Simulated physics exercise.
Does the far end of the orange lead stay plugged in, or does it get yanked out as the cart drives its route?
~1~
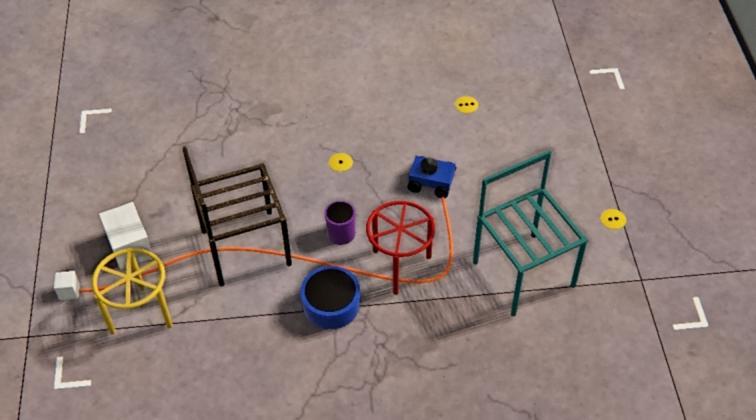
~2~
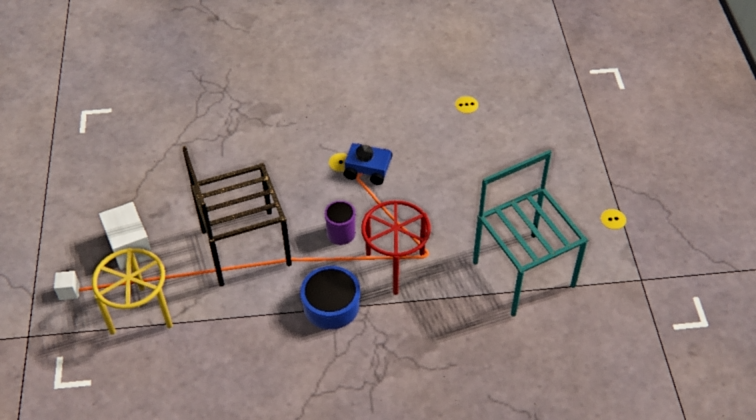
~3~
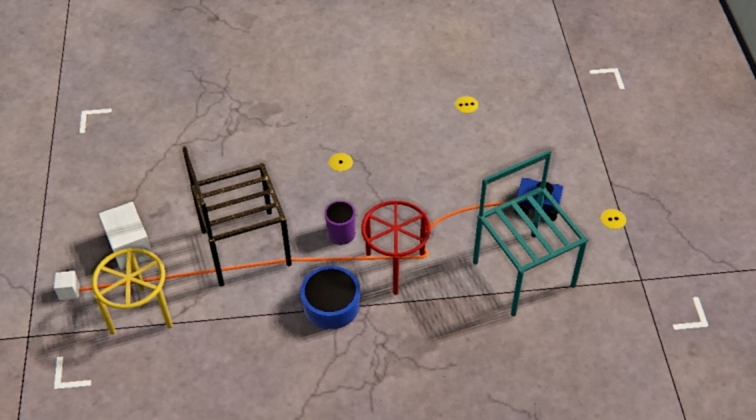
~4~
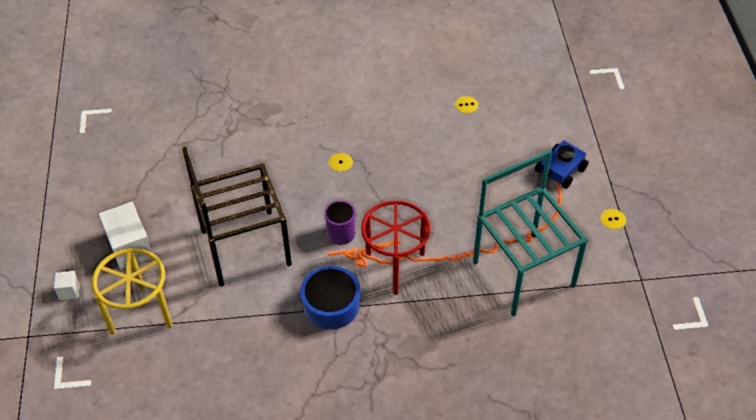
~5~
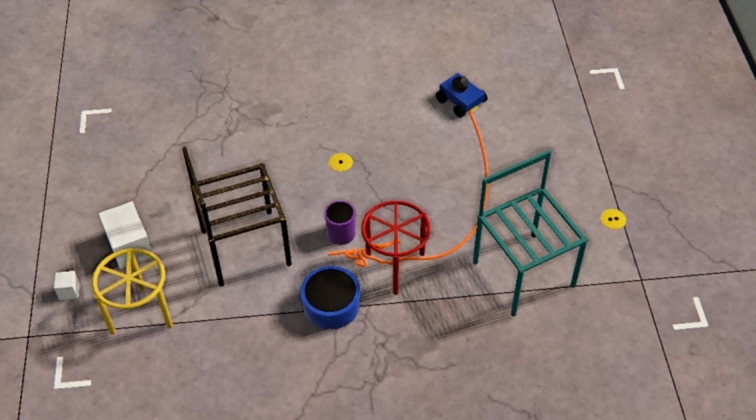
It gets yanked out. The far end leaves its place by the yellow stool and ends up lying near the purple and blue pots.
We see a small blue cart tow an orange lead among chairs, stools and pots, going left to one yellow mark, then right behind the teal chair, where the lead's far end comes loose, and finally up to the last mark, trailing the freed lead.
